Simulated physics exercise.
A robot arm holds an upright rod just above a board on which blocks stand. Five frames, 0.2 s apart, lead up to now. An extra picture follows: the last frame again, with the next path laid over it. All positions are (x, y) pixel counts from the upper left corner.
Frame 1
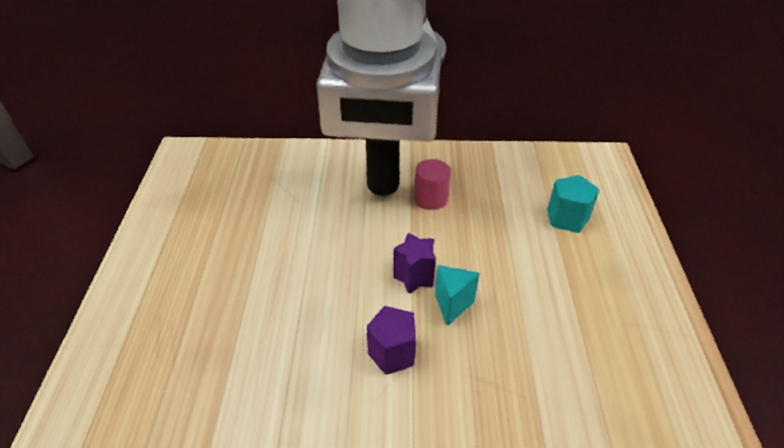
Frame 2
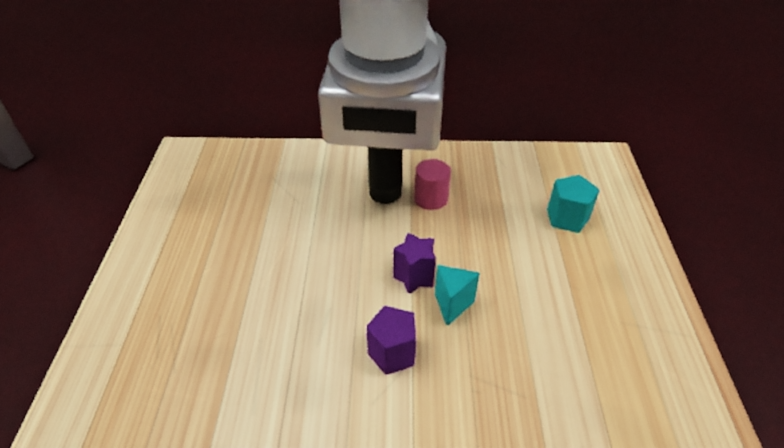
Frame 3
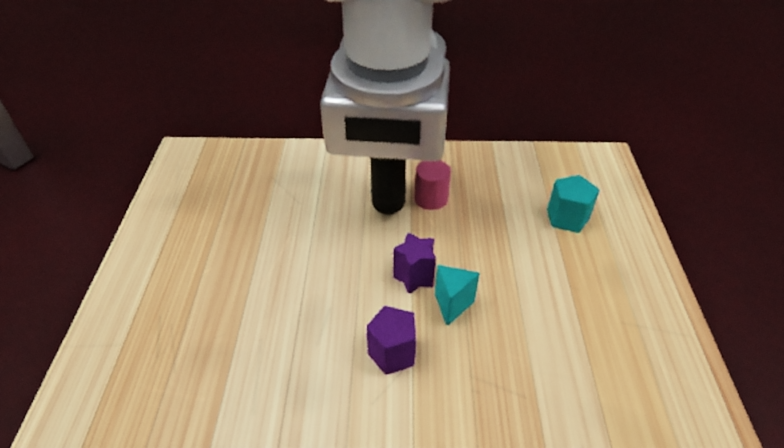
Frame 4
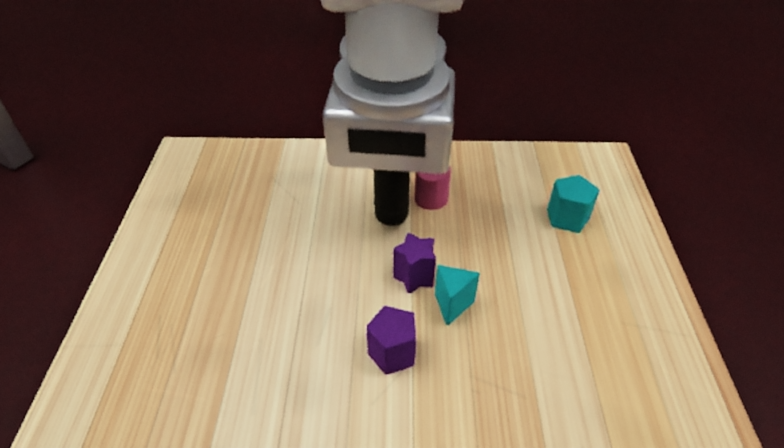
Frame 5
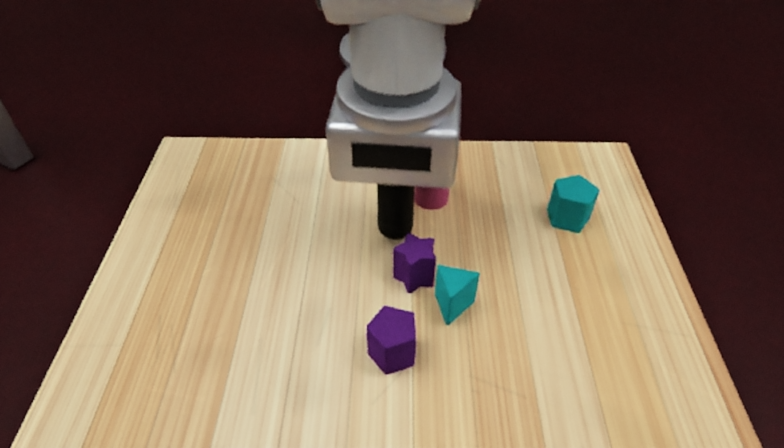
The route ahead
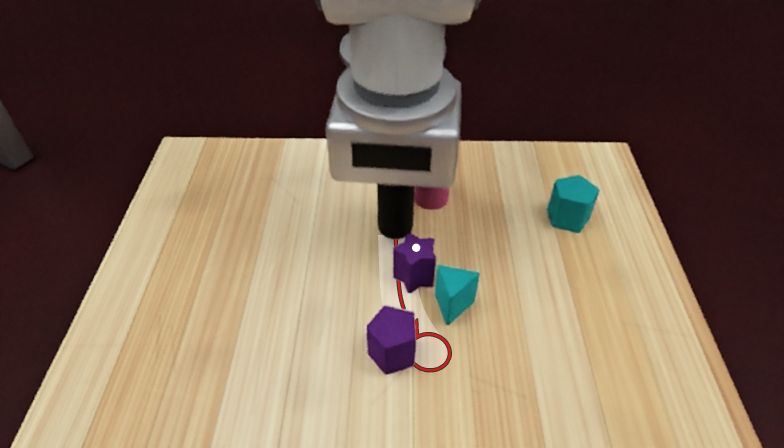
The clip shows a robot arm moving its upright black rod slowly toward the viewer over a wooden board, passing left of a pink cylinder and nearing a purple star-shaped block, while the purple and turquoise blocks stay still.
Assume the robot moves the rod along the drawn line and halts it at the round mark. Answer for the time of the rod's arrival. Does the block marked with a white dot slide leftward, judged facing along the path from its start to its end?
Yes
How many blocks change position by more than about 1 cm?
It looks like three or more blocks will be pushed more than about 1 cm.
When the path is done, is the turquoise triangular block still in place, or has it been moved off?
Here's my answer: The turquoise triangular block gets displaced.
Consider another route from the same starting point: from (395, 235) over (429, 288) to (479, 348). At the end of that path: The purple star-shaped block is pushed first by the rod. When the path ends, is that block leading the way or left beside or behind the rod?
It lies beside or behind the rod.
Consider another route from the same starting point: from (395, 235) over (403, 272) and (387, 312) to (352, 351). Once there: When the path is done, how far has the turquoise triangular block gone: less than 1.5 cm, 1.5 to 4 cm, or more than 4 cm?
The turquoise triangular block moves 1.5-4 cm.
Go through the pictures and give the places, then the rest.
The first picture shows rod's lower end (383, 186); purple five-sided block (393, 325); purple star-shaped block (416, 248); pink cylinder (433, 169); turquoise triangular block (456, 278).
The second picture shows rod (386, 194); blocks still.
The third picture shows rod (388, 203); blocks still.
The fourth picture shows rod (392, 214); blocks still.
The fifth picture shows rod (395, 227); purple five-sided block (393, 325); purple star-shaped block (416, 248); pink cylinder hidden; turquoise triangular block (456, 278).
Drawn move, from (395, 235) over (398, 271) and (404, 311) to (429, 352); the dot is on the purple star-shaped block.
The first path, step by step. One third of the way, rod (398, 264); purple star-shaped block (425, 268); turquoise triangular block (468, 287), turned 15° anticlockwise.
Two thirds of the way, rod (405, 304); purple star-shaped block (446, 299), turned 55° anticlockwise; turquoise triangular block (485, 296), turned 65° anticlockwise.
At the end, rod (430, 345); purple five-sided block (390, 341), turned 35° clockwise; purple star-shaped block (471, 322), turned 110° anticlockwise; pink cylinder still; turquoise triangular block (496, 296), turned 100° anticlockwise.
